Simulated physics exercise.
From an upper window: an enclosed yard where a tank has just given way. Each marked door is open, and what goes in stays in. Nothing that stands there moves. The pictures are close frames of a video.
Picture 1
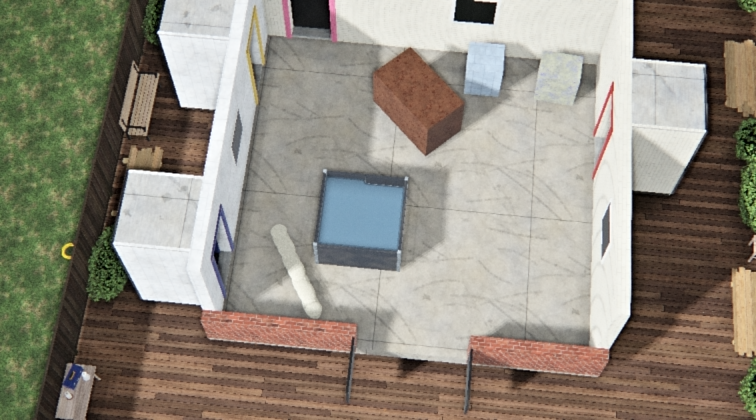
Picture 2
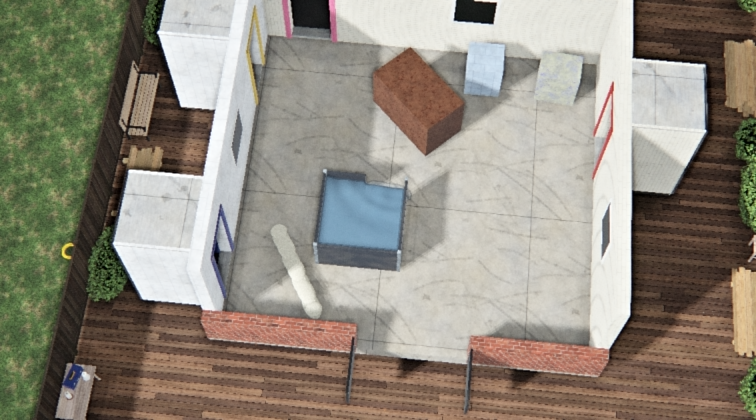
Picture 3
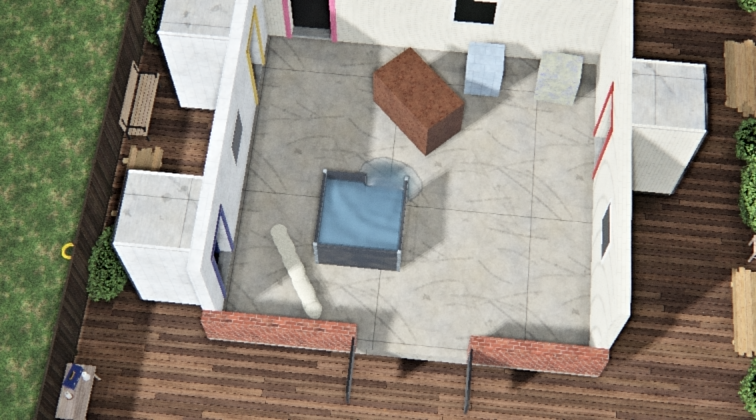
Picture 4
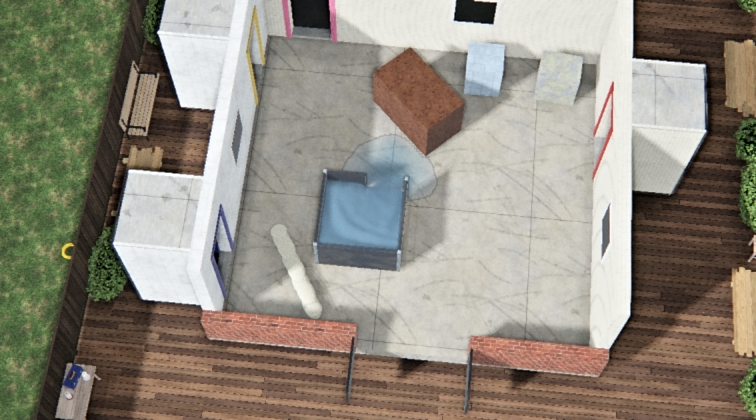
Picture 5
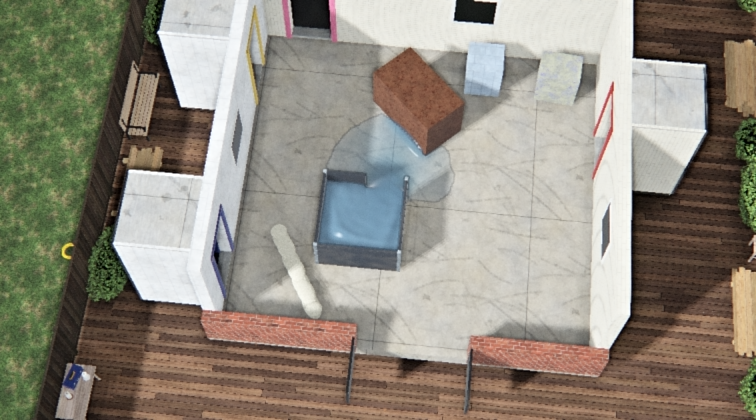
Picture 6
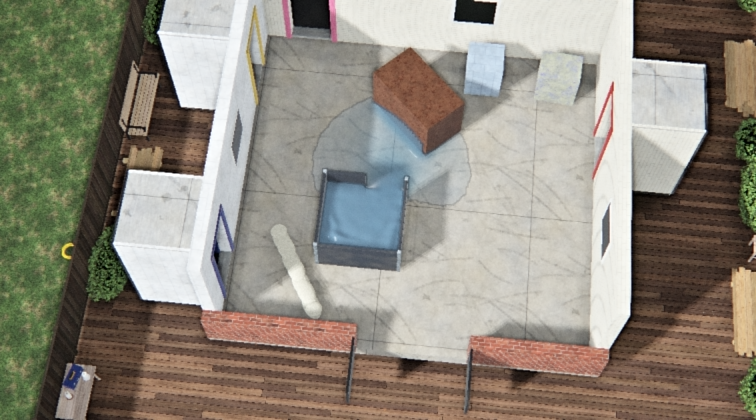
The open tank of blue water sat still in a walled yard, then water poured out through a gap on its far side and spread across the pale floor to the reddish-brown block.
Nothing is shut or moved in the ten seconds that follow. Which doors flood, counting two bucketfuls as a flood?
In the end: The yellow door lets in a lot; the red door lets in a lot; the blue door admits no more than that; the pink door lets in a lot.
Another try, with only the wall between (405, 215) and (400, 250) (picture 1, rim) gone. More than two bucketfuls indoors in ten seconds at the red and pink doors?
Then: Red door floods, pink door takes less.
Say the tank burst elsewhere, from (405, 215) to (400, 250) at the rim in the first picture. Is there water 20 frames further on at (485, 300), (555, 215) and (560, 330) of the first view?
In that order: Flooded, covered, flooded.
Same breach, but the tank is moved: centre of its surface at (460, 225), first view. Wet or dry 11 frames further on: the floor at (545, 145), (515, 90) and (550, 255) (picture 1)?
In turn: Wet, flooded, no water.
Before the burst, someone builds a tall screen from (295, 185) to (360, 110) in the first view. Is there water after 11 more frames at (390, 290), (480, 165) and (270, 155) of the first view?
One after the other: Dry, wet, free of water.
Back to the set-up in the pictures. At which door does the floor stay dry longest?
Last comes the blue door.
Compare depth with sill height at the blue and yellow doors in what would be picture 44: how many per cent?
In turn 40 and 280 per cent.
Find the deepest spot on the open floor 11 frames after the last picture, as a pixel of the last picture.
Near (268, 40).
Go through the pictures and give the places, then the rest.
The first picture shows the open tank at (362, 213) is whole and still.
In the second picture, the front is at (409, 198), out from the gap on the open tank's far side.
In the third picture, the front is at (378, 161), out from the gap on the open tank's far side.
In the fourth picture, the front is at (395, 138), out from the gap on the open tank's far side.
In the fifth picture, water pours out on the open tank's far side and has run to (383, 117).
In the sixth picture, water pours out on the open tank's far side and has run to (368, 101).
A moment on, water covers 20 % of the floor; the yellow door not reached, the red door not reached, the blue door not reached, the pink door not reached.
Next, water covers 35 % of the floor; the yellow door under two buckets in, the red door wet at the sill, nothing in, the blue door not reached, the pink door over two buckets in.
Then, water covers 45 % of the floor; the yellow door far over two buckets in, the red door over two buckets in, the blue door not reached, the pink door far over two buckets in.
Later, water covers 60 % of the floor; the yellow door far over two buckets in, the red door far over two buckets in, the blue door wet at the sill, nothing in, the pink door far over two buckets in.
In the end, water covers 75 % of the floor; the yellow door far over two buckets in, the red door far over two buckets in, the blue door wet at the sill, nothing in, the pink door far over two buckets in.
